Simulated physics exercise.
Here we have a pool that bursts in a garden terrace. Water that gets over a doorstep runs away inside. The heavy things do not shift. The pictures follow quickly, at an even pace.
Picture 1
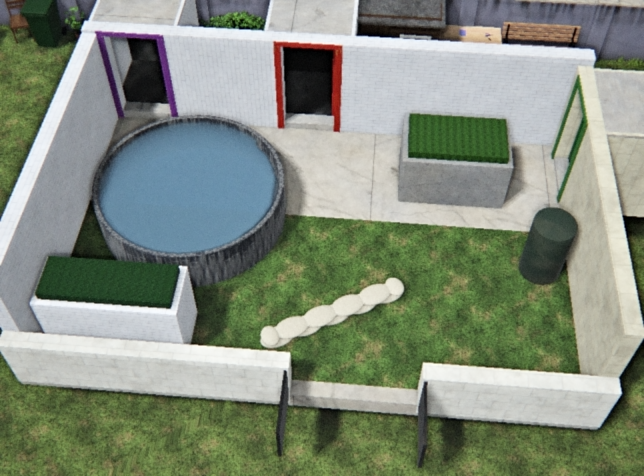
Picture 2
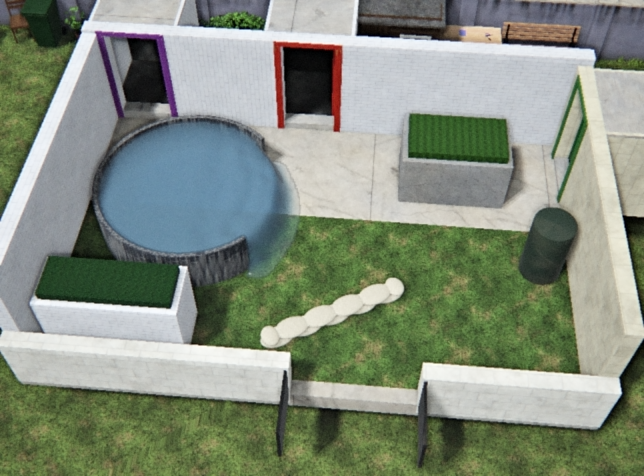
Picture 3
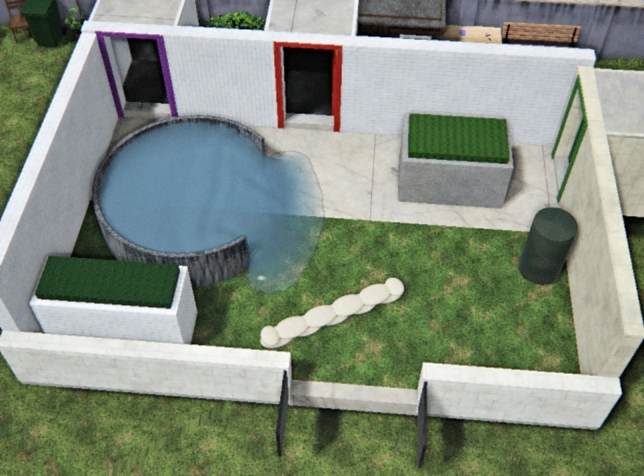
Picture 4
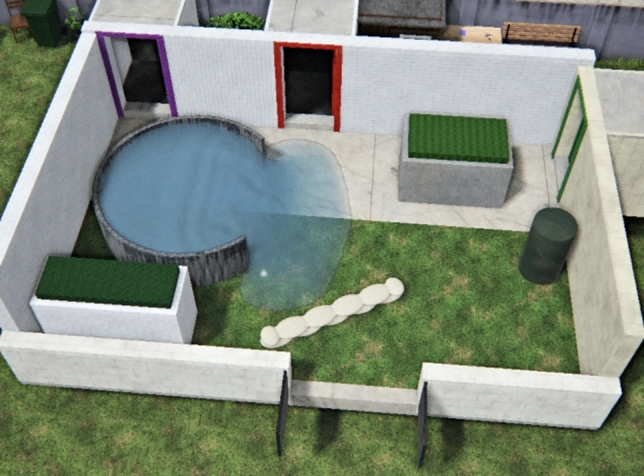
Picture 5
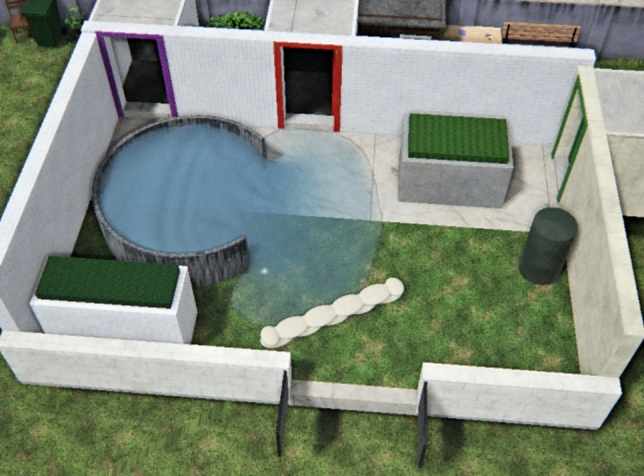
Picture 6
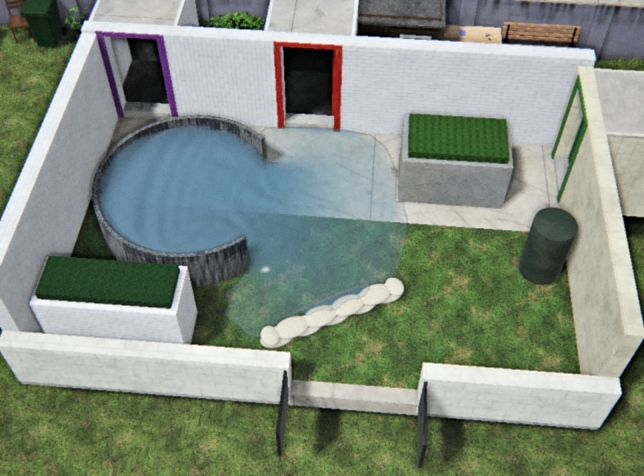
A walled garden terrace, part grass and part pale paving, is seen from high above by a still camera. A round pool stands at left between white walls with purple and red doorways behind, green-topped blocks, a dark green cylinder at right and a pale twisted barrier on the grass. The pool's right side opens and water pours out, spreading rightward across paving and grass to the barrier and near the far block.
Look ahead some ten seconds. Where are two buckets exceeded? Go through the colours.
In the end: The green door lets in a lot; the red door admits no more than that; the purple door admits no more than that.
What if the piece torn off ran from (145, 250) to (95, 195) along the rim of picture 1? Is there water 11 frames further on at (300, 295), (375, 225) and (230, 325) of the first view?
As listed: Awash, not flooded, flooded.
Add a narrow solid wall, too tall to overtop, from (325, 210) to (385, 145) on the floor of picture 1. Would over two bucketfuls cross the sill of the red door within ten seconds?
The red one passes that mark.
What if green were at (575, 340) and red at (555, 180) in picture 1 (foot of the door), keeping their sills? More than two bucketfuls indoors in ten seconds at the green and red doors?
My reading: Green goes over, red passes that mark.
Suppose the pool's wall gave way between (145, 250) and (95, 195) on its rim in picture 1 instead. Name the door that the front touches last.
It is the green-painted one.
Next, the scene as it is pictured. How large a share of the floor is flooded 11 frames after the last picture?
Roughly 60 per cent.
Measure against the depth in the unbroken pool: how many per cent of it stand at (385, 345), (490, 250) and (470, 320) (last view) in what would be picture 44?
Roughly 12, 25 and 20 per cent, in turn.
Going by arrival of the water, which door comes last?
That is the door marked purple.
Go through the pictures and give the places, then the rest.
In the first frame, the pool at (189, 184) is whole and still.
In the second frame, water pours out at (280, 209) and has run to a hidden place.
In the third frame, water pours out at (280, 210) and has run to (297, 155).
In the fourth frame, the front is at (299, 143), out from the gap at (281, 211).
In the fifth frame, water pours out at (281, 212) and has run to (324, 132).
In the sixth frame, water pours out at (281, 212) and has run to (364, 135).
A moment on, water covers 40 % of the floor; the green door not reached, the red door wet at the sill, nothing in, the purple door not reached.
Next, water covers 60 % of the floor; the green door under two buckets in, the red door under two buckets in, the purple door not reached.
Then, water covers 80 % of the floor; the green door over two buckets in, the red door under two buckets in, the purple door not reached.
Later, water covers 95 % of the floor; the green door far over two buckets in, the red door under two buckets in, the purple door wet at the sill, nothing in.
In the end, water covers 95 % of the floor; the green door far over two buckets in, the red door under two buckets in, the purple door wet at the sill, nothing in.
